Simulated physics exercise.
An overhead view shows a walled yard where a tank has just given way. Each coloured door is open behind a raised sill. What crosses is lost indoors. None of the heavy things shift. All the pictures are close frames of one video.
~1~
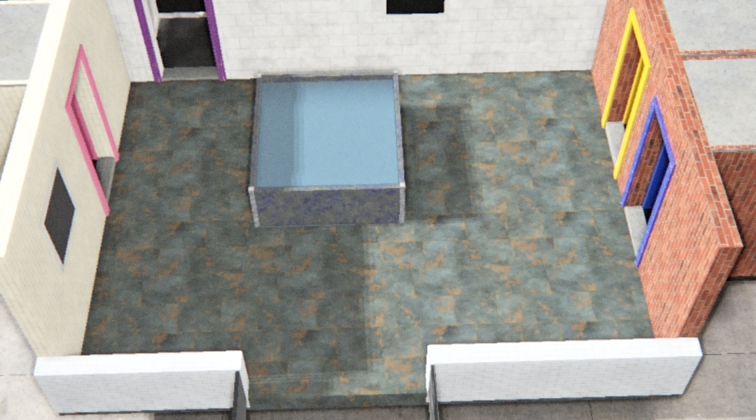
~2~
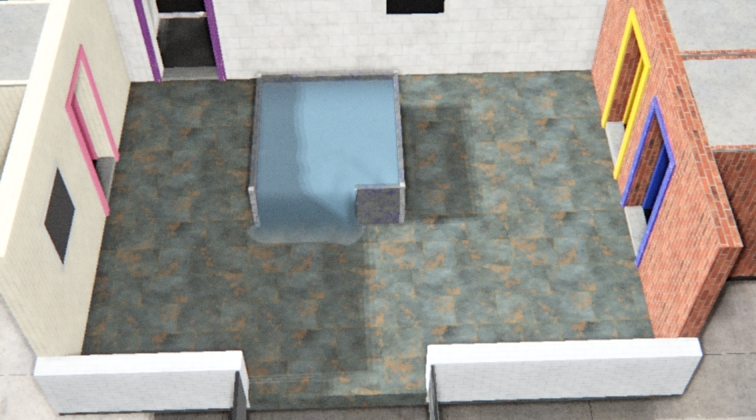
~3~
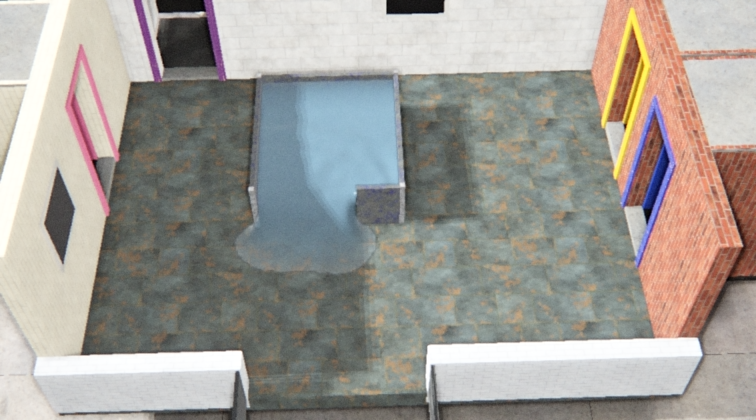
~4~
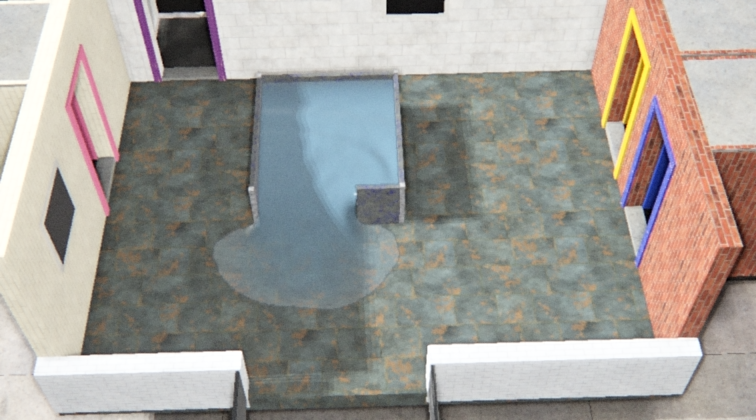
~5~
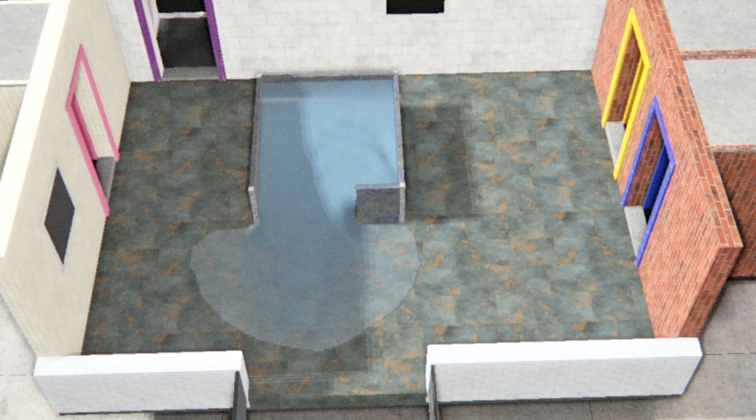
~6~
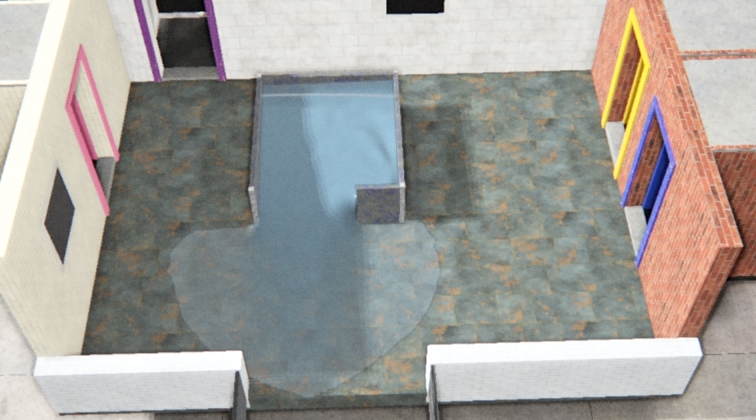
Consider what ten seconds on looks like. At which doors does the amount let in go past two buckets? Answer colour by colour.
In the end the purple door exceeds two buckets; the pink door does not exceed two buckets; the yellow door does not exceed two buckets; the blue door does not exceed two buckets.
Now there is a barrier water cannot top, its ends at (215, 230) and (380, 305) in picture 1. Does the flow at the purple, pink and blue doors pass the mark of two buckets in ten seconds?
After that: Purple stays shy of it; pink stays shy of it; blue tops the mark.
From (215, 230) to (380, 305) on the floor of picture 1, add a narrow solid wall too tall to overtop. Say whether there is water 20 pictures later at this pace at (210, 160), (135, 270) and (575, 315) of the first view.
Log, spots one to three: Swamped; spared; swamped.
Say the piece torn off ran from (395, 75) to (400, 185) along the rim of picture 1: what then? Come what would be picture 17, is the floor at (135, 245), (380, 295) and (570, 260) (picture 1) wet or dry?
In that order: Not flooded, clear, flooded.
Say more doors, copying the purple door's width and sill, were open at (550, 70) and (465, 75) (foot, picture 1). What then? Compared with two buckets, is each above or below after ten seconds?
The first door comes in lower, while the second comes in lower.
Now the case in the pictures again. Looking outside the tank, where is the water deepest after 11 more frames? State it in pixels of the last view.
It should be deepest at about (76, 385).
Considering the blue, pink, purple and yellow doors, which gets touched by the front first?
That would be the one in pink.
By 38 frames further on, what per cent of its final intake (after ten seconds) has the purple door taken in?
My estimate: Close to 50 per cent.
A moment on, water covers 25 % of the floor; the purple door not reached, the pink door not reached, the yellow door not reached, the blue door not reached.
Next, water covers 30 % of the floor; the purple door not reached, the pink door not reached, the yellow door not reached, the blue door not reached.
Then, water covers 45 % of the floor; the purple door not reached, the pink door wet at the sill, nothing in, the yellow door not reached, the blue door not reached.
Later, water covers 65 % of the floor; the purple door over two buckets in, the pink door wet at the sill, nothing in, the yellow door not reached, the blue door wet at the sill, nothing in.
In the end, water covers 75 % of the floor; the purple door over two buckets in, the pink door wet at the sill, nothing in, the yellow door wet at the sill, nothing in, the blue door wet at the sill, nothing in.
